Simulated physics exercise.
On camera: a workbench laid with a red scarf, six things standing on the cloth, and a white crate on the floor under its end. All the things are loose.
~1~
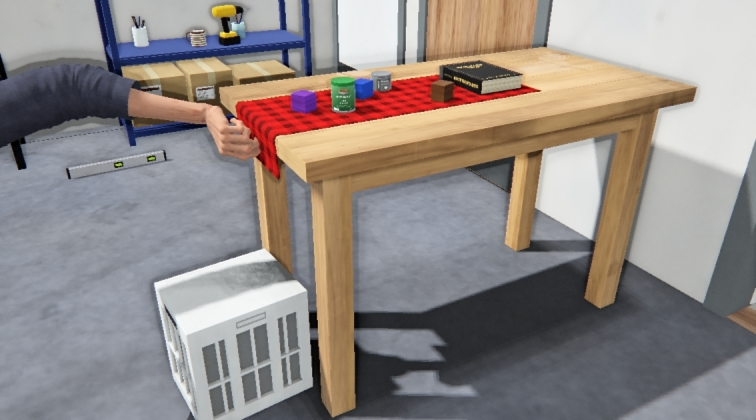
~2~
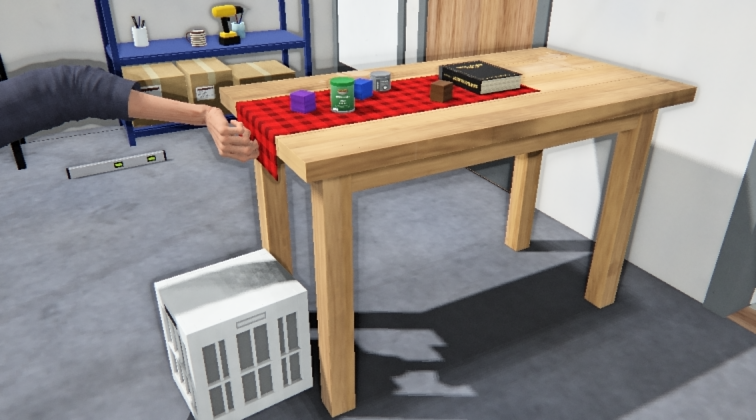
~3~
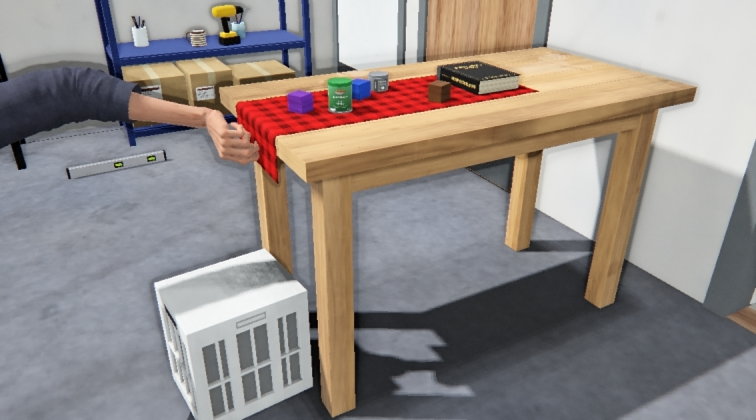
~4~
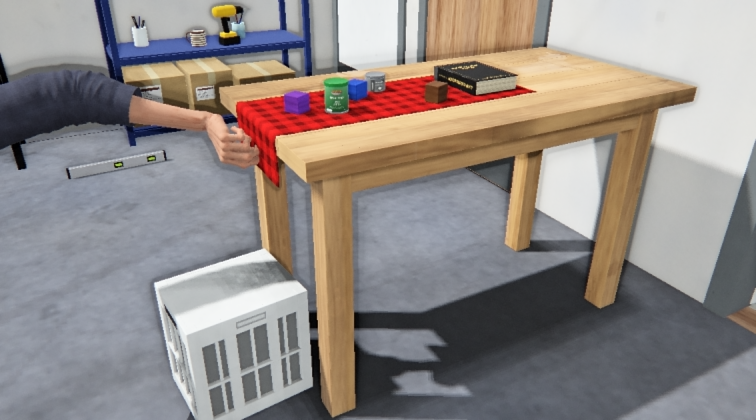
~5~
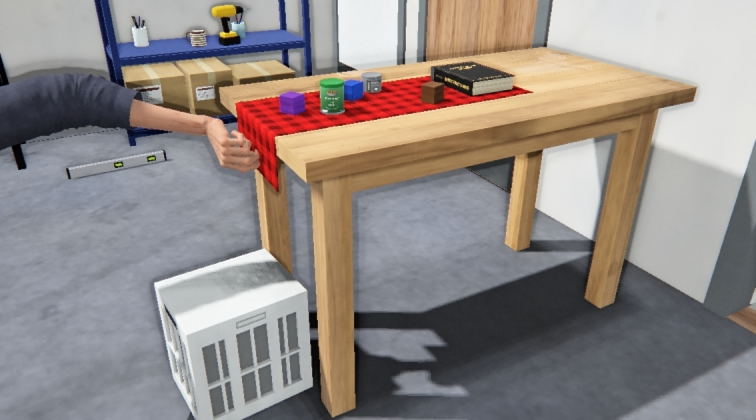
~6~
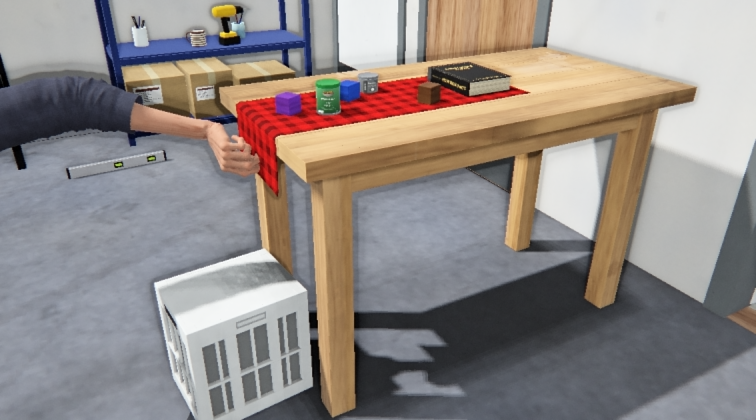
A red checked cloth on a wooden workbench slides slowly left as a hand at the near left corner draws its hanging end downward. The purple cube, green can, blue cube, grey pot, brown cube and black book ride along with it, shifting slightly left, while the white crate on the floor stays still.
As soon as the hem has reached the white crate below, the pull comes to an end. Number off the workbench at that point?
Three.
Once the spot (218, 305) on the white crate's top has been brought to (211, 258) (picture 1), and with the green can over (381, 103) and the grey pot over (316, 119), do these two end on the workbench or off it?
The green can? Safe. The grey pot? Lost.
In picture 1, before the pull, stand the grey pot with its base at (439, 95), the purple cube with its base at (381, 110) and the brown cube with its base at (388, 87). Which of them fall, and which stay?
Grey pot: Safe. Purple cube: Lost. Brown cube: Safe.
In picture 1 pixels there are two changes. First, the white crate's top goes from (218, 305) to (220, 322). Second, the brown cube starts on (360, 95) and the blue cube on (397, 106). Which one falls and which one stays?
Final state: The brown cube is no longer up, the blue cube is no longer up.
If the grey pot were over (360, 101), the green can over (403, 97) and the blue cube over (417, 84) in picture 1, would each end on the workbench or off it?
The grey pot topples down; the green can stays put; and the blue cube stays put.
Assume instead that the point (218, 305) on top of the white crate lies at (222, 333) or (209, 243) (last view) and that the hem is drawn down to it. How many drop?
4 and 1.
A little later, hem near (262, 228); purple cube gone.
Next, hem on the crate; purple cube, green can and blue cube gone.
When it is over, hem on the crate; purple cube, green can and blue cube gone. It carries off three.
